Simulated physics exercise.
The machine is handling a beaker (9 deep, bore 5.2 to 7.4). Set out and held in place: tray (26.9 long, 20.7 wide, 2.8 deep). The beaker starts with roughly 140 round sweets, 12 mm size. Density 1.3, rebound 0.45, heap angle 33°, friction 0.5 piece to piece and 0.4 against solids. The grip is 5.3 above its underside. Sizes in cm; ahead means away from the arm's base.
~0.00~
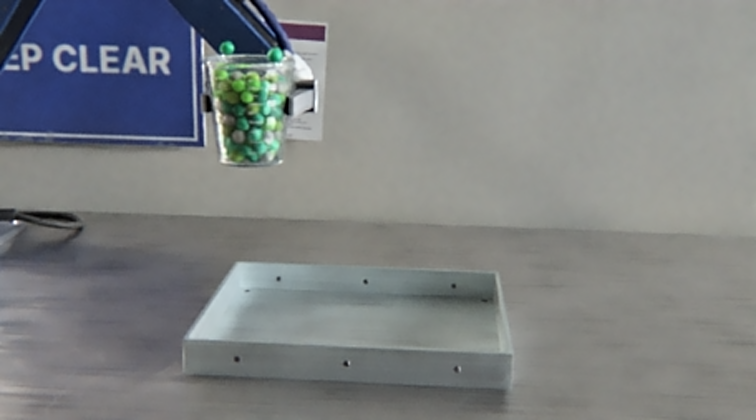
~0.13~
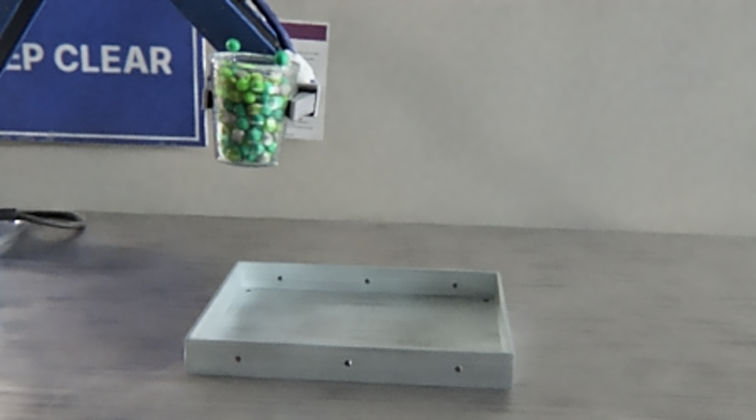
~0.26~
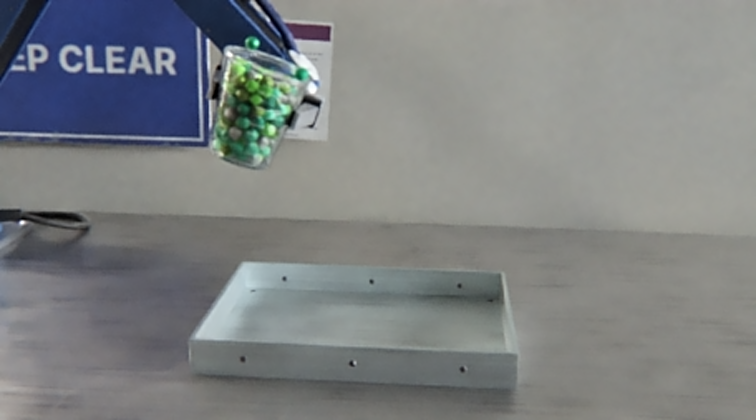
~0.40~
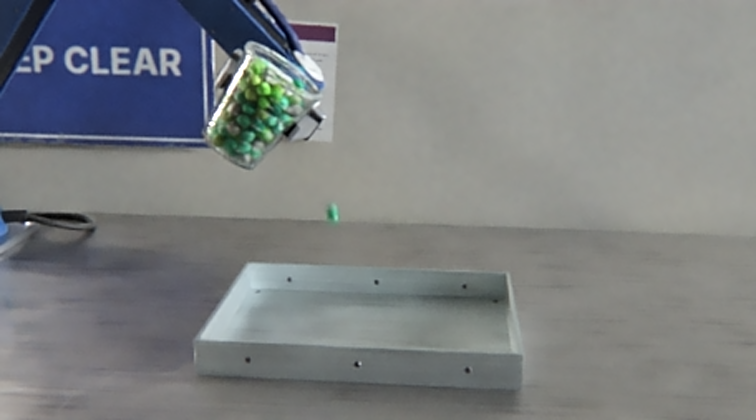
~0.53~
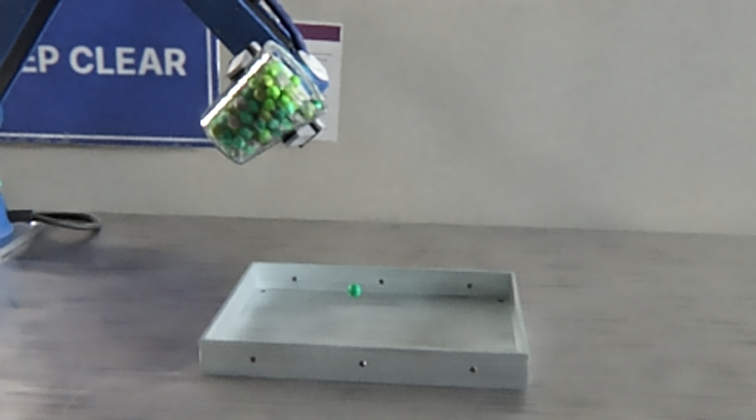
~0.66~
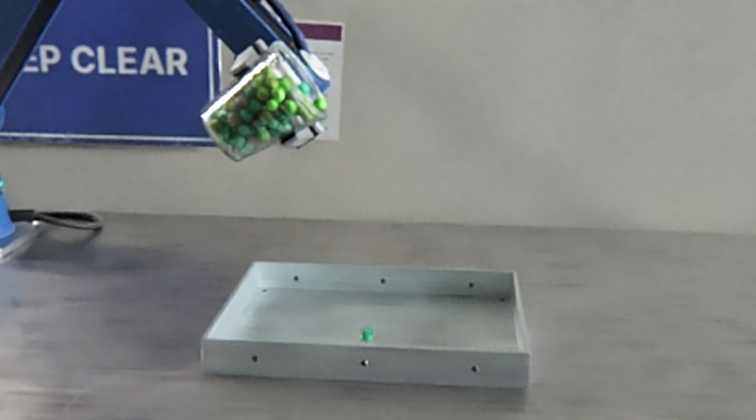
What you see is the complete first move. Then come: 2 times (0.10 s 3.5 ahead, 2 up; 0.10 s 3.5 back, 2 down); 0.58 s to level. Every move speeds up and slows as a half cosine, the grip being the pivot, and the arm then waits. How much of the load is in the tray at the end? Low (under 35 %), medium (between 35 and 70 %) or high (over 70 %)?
In the tray the share is medium, between 35 and 70 %.
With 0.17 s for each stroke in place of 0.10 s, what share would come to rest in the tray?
It would be near 10 per cent.
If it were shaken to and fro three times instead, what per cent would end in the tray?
Then about 60 per cent.
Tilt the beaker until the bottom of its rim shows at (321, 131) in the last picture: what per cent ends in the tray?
Some 80 per cent.
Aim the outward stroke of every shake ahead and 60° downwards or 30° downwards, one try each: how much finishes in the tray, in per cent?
About 5 and 15 per cent.
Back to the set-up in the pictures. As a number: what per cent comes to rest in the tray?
Roughly 55 per cent.
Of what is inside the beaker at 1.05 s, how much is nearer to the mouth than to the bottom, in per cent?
Some 80 per cent.
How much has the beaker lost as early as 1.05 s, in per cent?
Near 50 per cent so far.
After 1.05 s, tilted 55° forward, highest piece 24 above the table; 73 in the beaker, 56 in the tray, 11 in flight or on a rim.
After 1.44 s, tilted 14° forward, highest piece 24 above the table; 75 in the tray, 63 in the beaker, 2 on the table or floor.
After 1.84 s, level, highest piece 24 above the table; 75 in the tray, 63 in the beaker, 2 on the table or floor.
After 2.89 s, level, highest piece 24 above the table; 75 in the tray, 63 in the beaker, 2 on the table or floor.
In the end, 75 in the tray, 63 in the beaker, 2 on the table or floor. That is 54 % in the tray.
